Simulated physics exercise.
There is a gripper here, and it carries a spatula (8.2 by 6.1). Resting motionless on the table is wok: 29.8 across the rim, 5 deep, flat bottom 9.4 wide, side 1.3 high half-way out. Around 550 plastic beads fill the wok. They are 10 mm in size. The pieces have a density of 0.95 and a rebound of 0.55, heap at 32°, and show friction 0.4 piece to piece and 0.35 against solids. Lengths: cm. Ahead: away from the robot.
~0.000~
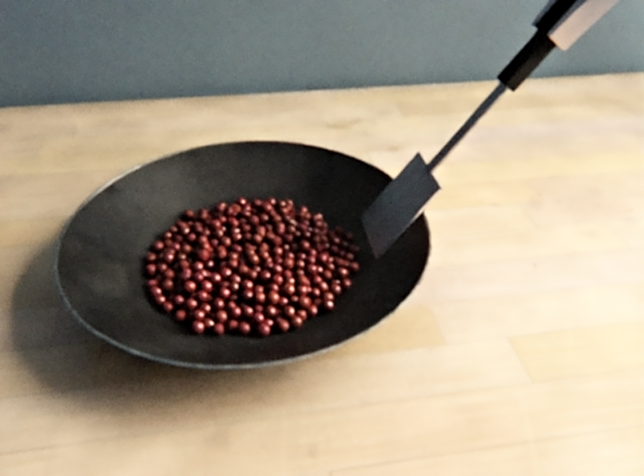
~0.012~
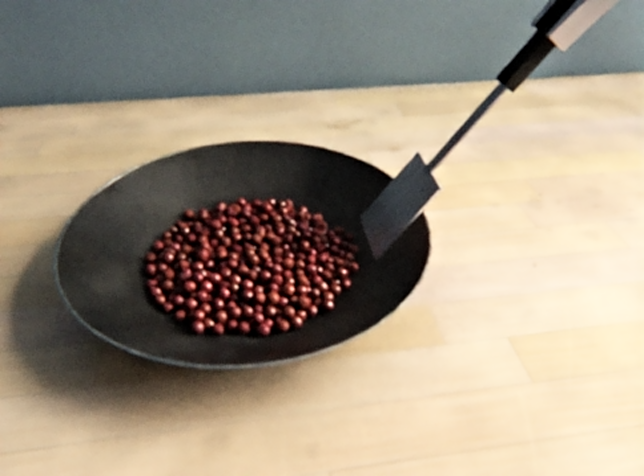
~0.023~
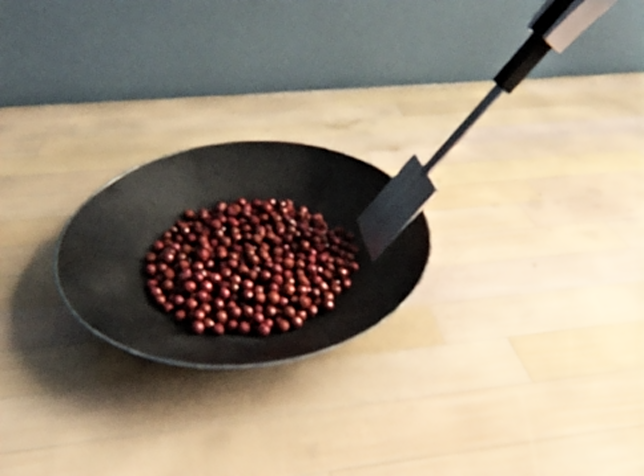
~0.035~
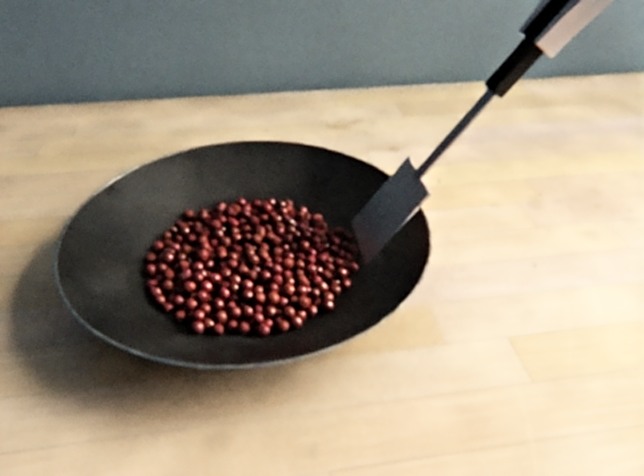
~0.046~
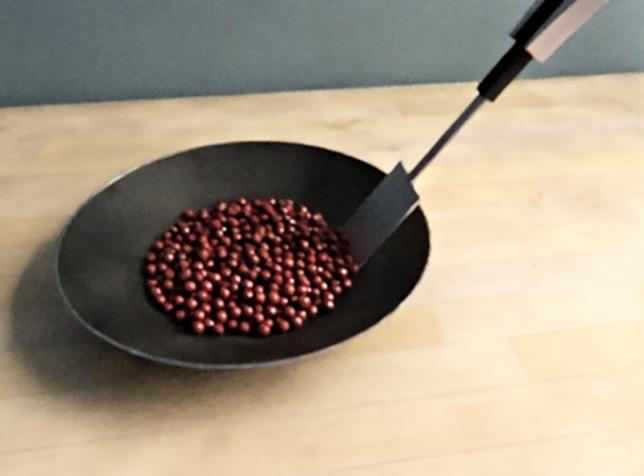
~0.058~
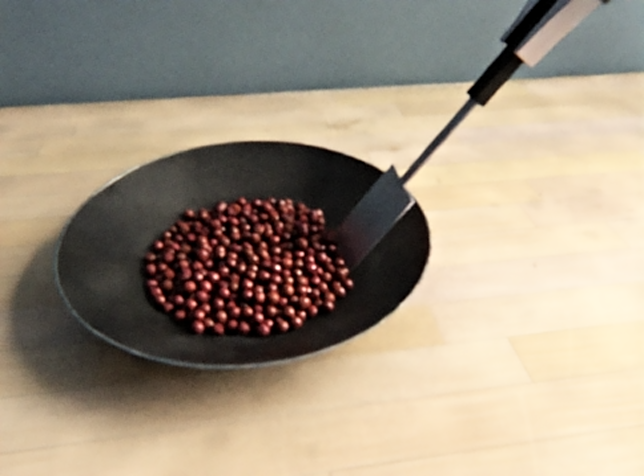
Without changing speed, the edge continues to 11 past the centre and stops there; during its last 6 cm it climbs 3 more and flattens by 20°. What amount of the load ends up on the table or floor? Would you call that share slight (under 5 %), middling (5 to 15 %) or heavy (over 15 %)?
It is middling.
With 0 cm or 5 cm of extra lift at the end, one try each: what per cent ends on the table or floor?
You'd get some 10 per cent with the first setting and some 5 per cent with the second.
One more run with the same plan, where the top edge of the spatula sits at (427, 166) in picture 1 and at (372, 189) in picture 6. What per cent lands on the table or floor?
Around 25 per cent finishes there.
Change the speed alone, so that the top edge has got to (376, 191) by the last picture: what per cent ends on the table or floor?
Expect some 25 per cent there.
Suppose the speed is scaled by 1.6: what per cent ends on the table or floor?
Something close to 20 per cent ends up on the table or floor.
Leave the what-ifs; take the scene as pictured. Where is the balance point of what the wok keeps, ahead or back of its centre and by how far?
Roughly 3.5 cm ahead of the centre.
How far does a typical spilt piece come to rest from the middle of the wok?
It works out to near 26 cm.
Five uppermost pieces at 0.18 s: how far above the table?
They are near 4 cm up.
After 0.18 s, sloping 54°, highest piece 4 above the table; 553 in the wok.
After 0.30 s, sloping 50°, highest piece 5 above the table; 553 in the wok.
After 0.56 s, sloping 34°, highest piece 5 above the table; 495 in the wok, 55 on the table or floor, 3 on the blade or in flight.
After 1.61 s, sloping 34°, highest piece 5 above the table; 495 in the wok, 58 on the table or floor.
In the end, 495 in the wok, 58 on the table or floor. That is 10 % on the table or floor.
